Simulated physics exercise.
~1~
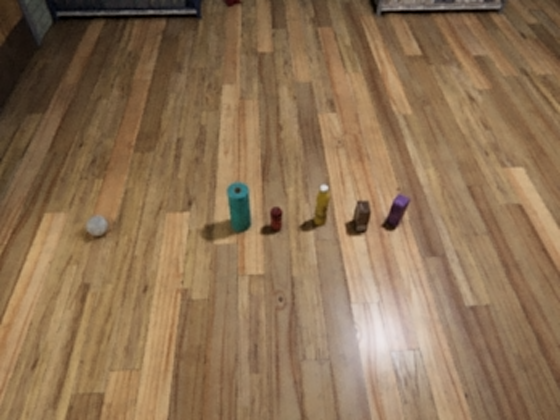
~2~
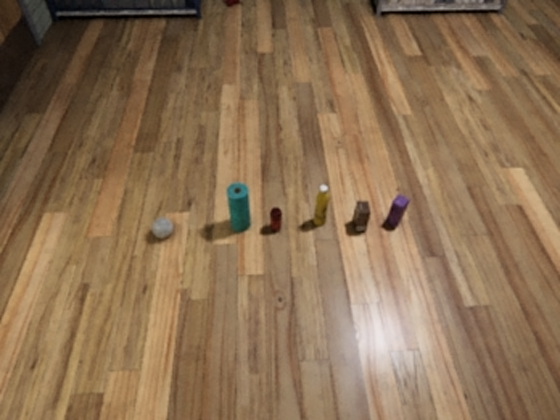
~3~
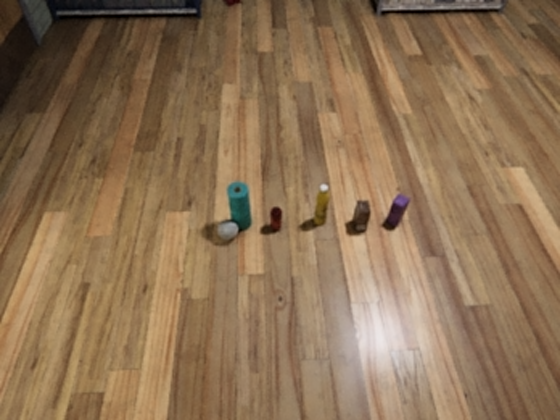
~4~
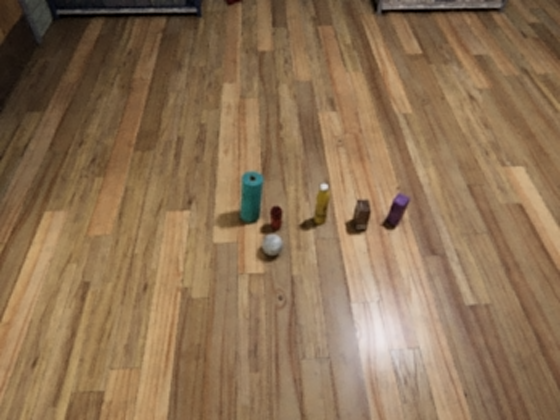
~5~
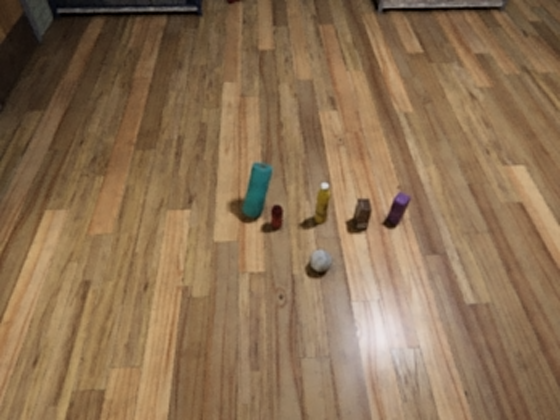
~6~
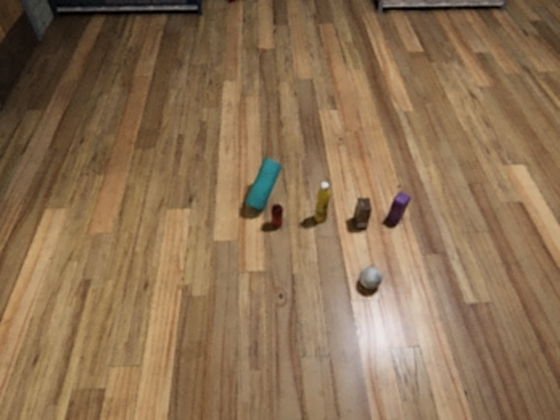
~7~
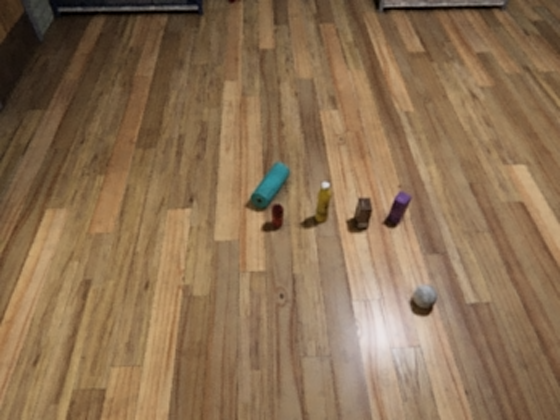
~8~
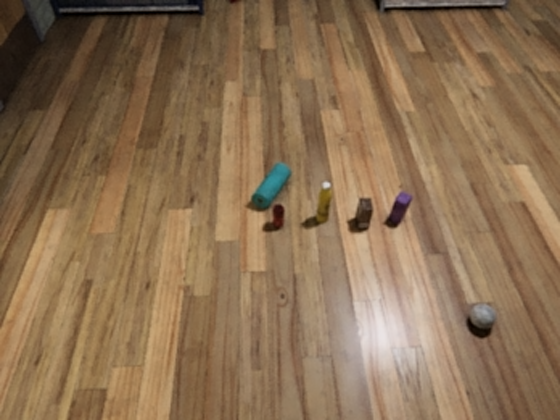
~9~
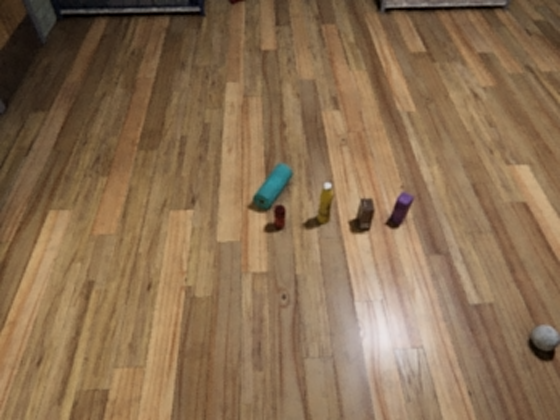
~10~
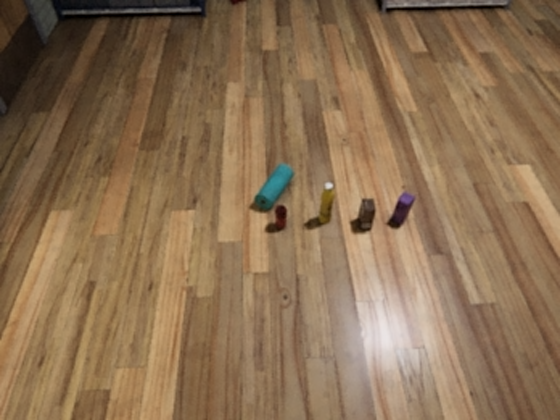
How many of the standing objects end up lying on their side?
One of them, the turquoise roll, ends up lying on its side, while the others stay upright.
